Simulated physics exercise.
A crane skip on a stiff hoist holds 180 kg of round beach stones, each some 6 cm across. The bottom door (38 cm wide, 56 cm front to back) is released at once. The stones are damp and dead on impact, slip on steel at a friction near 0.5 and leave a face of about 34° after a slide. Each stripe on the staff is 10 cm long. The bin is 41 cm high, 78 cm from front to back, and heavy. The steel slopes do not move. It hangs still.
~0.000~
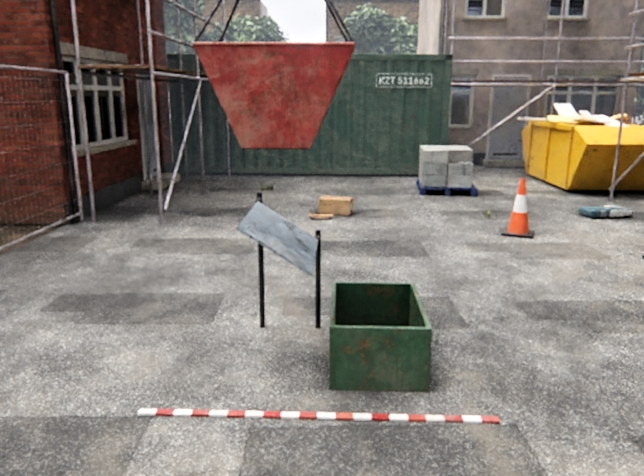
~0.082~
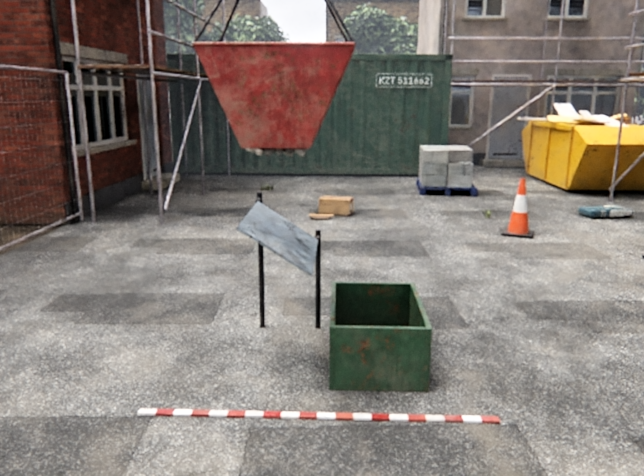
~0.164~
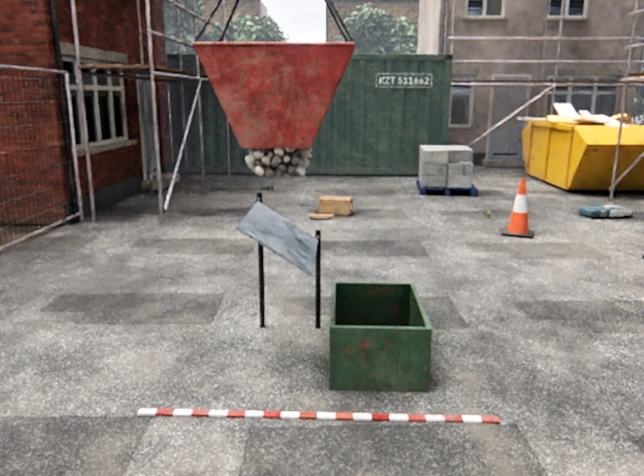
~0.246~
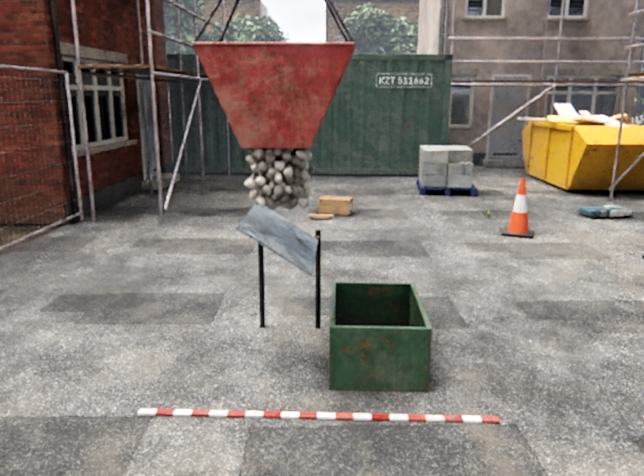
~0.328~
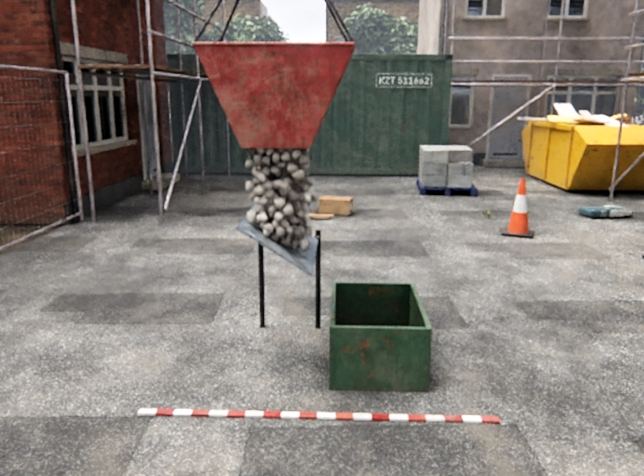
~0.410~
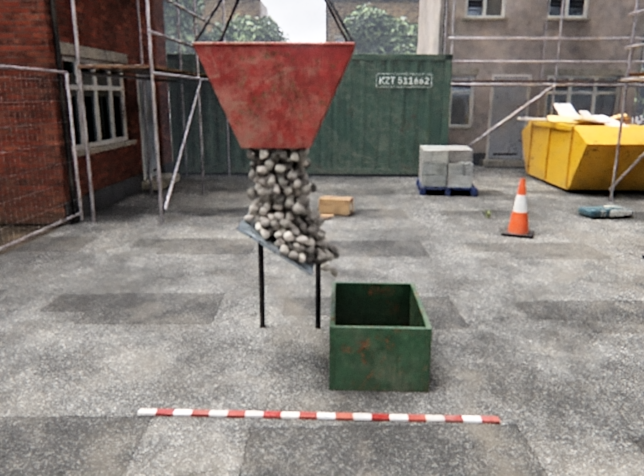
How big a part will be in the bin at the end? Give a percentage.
Close to 70 in a hundred.
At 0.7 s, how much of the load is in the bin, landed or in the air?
Some 30 per cent.
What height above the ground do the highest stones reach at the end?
About 32 cm.
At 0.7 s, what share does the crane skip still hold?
About 0 per cent.
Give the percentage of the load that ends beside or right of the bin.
Some 25 per cent of the load.
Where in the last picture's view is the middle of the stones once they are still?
Their middle is at about (383, 343).
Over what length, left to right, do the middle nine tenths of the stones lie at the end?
About 80 cm.
After 0.7 s, 0 % in the crane skip, 38 % on the steel, 25 % falling or lying left of the bin, 31 % falling or lying in the bin, 6 % falling or lying beside or right of the bin; the stones farthest right are at (413, 340).
After 1.1 s, 0 % in the crane skip, 4 % on the steel, 10 % falling or lying left of the bin, 63 % falling or lying in the bin, 22 % falling or lying beside or right of the bin; the stones farthest right are at (476, 337).
After 1.7 s, 0 % in the crane skip, 4 % falling or lying left of the bin, 70 % falling or lying in the bin, 26 % falling or lying beside or right of the bin; the stones farthest right are at (577, 346).
After 2.6 s, 0 % in the crane skip, 4 % falling or lying left of the bin, 70 % falling or lying in the bin, 26 % falling or lying beside or right of the bin; the stones farthest right are at (604, 343).
After 4.5 s, 0 % in the crane skip, 4 % left of the bin, 70 % in the bin, 26 % beside or right of the bin; the stones farthest right are at (604, 343).
